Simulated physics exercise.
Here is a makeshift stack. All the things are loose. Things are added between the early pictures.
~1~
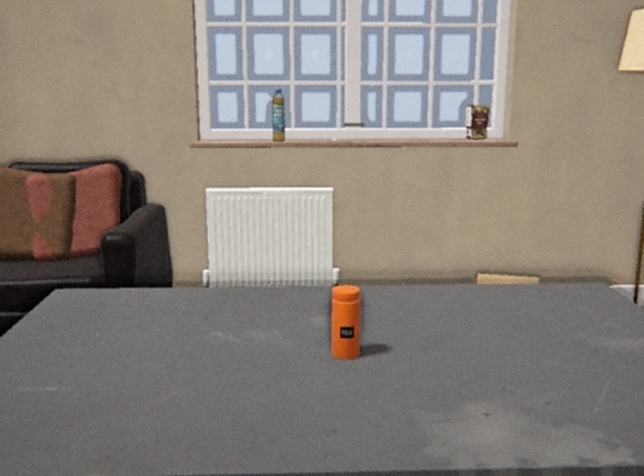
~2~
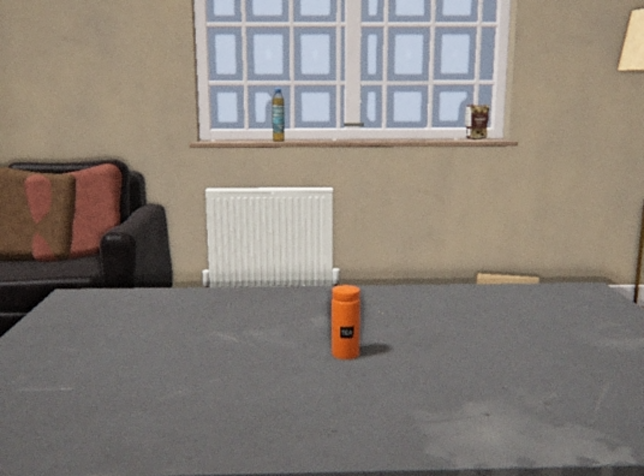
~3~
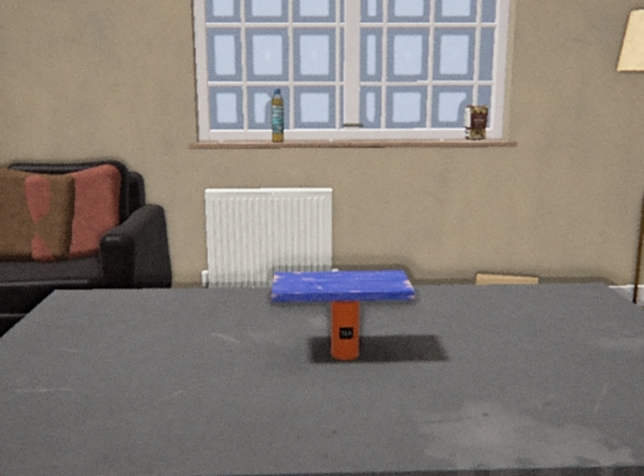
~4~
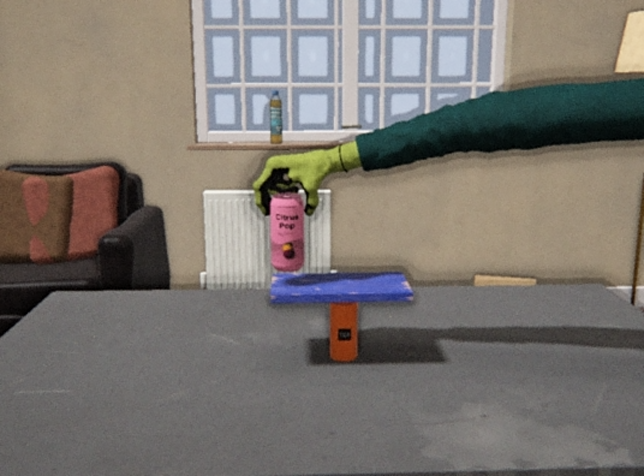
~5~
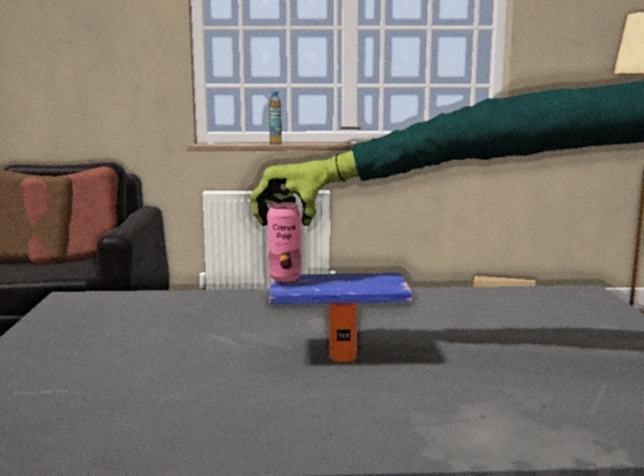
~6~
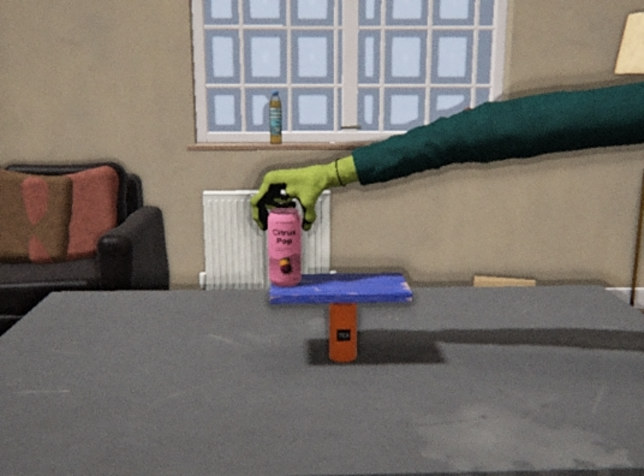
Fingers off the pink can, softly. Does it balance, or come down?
Outcome: The stack gives way.
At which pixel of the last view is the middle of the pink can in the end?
At about (245, 343).
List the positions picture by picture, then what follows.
In the first frame, the last thing is not in view yet.
In the second frame, the last thing is not in view yet.
In the third frame, the last thing is not in view yet; blue board (341, 285).
The fourth frame shows on its way; pink can (287, 232); blue board (340, 287).
The fifth frame shows on its way; pink can (285, 243); blue board (339, 288).
The sixth frame shows in place under the hand; pink can (285, 247); blue board (339, 287).
Then, 0.60 s after the last picture, pink can now fallen; blue board tipped 58° from how it was.
Then, 0.90 s after the last picture, blue board tipped 63° from how it was; orange shaker tipped 9° from how it was.
Then, 1.20 s after the last picture, blue board and orange shaker now fallen.
By the end, fallen, blue board, pink can and orange shaker. Seen from the same camera at the end, pink can near (245, 343). The stack loses its balance.
